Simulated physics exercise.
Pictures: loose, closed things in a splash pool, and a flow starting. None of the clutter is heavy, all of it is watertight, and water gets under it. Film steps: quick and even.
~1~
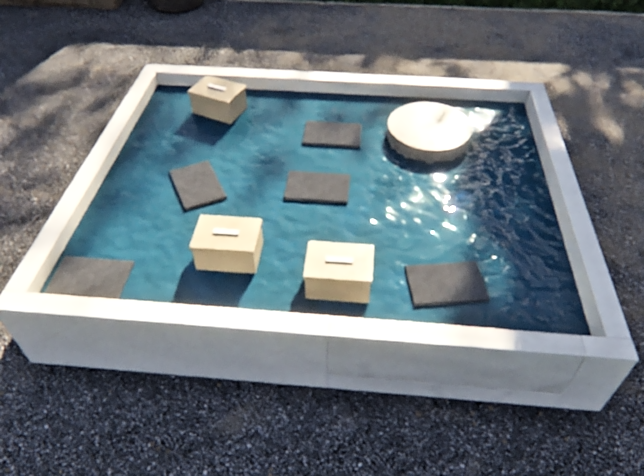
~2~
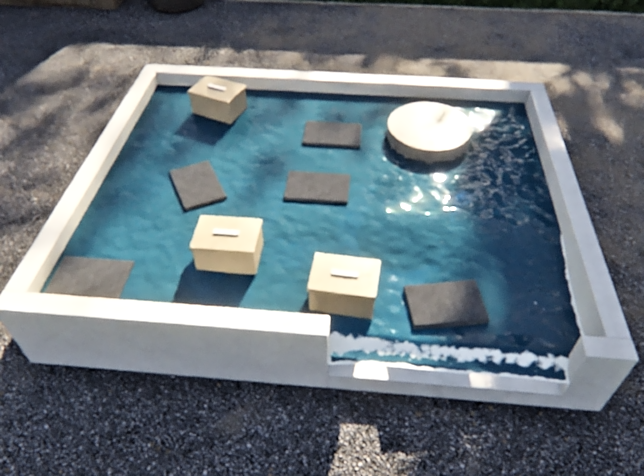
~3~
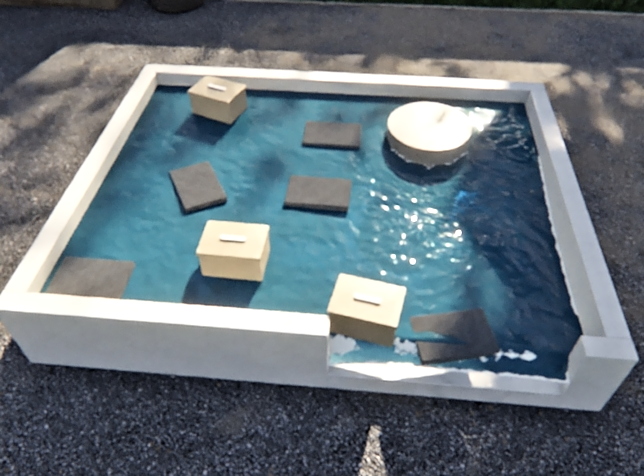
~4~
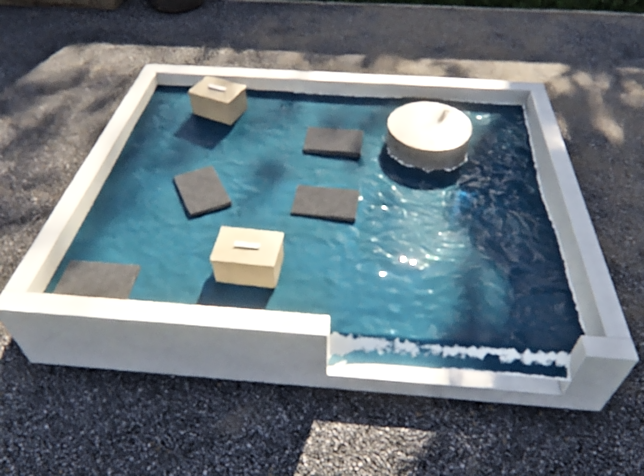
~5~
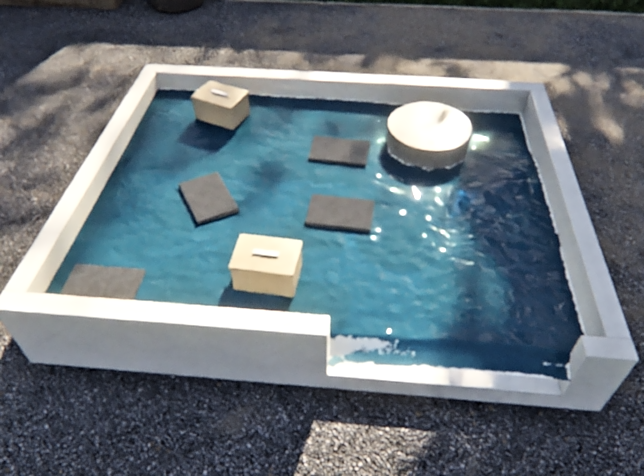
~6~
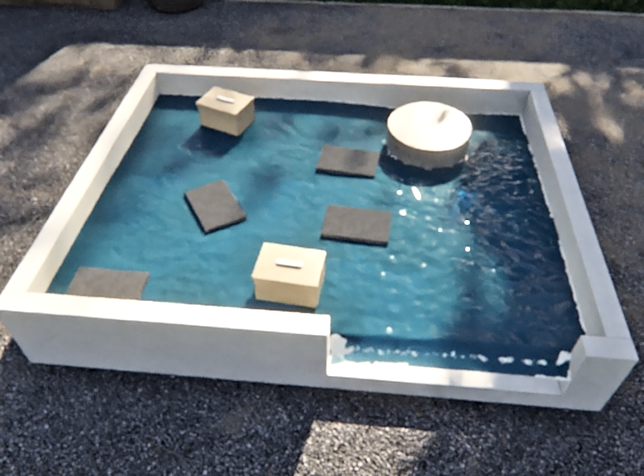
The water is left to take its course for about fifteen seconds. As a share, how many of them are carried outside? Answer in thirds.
Two thirds or more.
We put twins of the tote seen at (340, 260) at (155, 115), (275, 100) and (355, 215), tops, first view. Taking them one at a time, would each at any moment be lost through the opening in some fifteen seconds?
In sequence: Never exits, never exits, exits.
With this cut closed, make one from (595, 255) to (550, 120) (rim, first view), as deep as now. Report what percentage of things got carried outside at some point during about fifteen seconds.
Some 50 per cent.
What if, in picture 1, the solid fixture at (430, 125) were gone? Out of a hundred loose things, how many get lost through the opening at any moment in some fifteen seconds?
60 per cent.
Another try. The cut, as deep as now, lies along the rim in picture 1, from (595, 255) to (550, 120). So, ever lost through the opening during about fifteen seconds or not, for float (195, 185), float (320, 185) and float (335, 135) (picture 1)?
The first one never exits, the second exits, the third exits.
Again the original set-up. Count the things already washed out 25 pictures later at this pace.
The count is 4.
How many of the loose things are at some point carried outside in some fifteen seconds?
By my count, 6.
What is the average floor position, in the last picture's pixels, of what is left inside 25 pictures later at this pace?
I'd put it at roughly (328, 291).
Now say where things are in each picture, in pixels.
A tote at (226, 233) floats; a float at (318, 186), afloat; 0 of 8 have shifted, in the first picture.
A tote at (226, 233) floats; a float at (318, 186), afloat; 2 of 8 have shifted, in the second picture.
A tote at (233, 239) floats, close to its start; a float at (319, 191) floats; 2 of 8 have shifted, in the third picture.
A tote at (247, 246) floats, close to its start; a float at (326, 201) floats, close to its start; 4 of 8 have shifted, in the fourth picture.
A tote at (266, 254), afloat, close to its start; a float at (341, 211), afloat, close to its start; 7 of 8 have shifted, in the fifth picture.
A tote at (290, 264), afloat, a stride from its start; a float at (357, 223) floats, a stride from its start; 8 of 8 have shifted, in the sixth picture.
A moment on, 2 of 8 are out; 6 afloat.
Next, 4 of 8 are out; 4 afloat.
Later, 4 of 8 are out; 4 afloat.
In the end, 6 of 8 are out; 2 afloat.
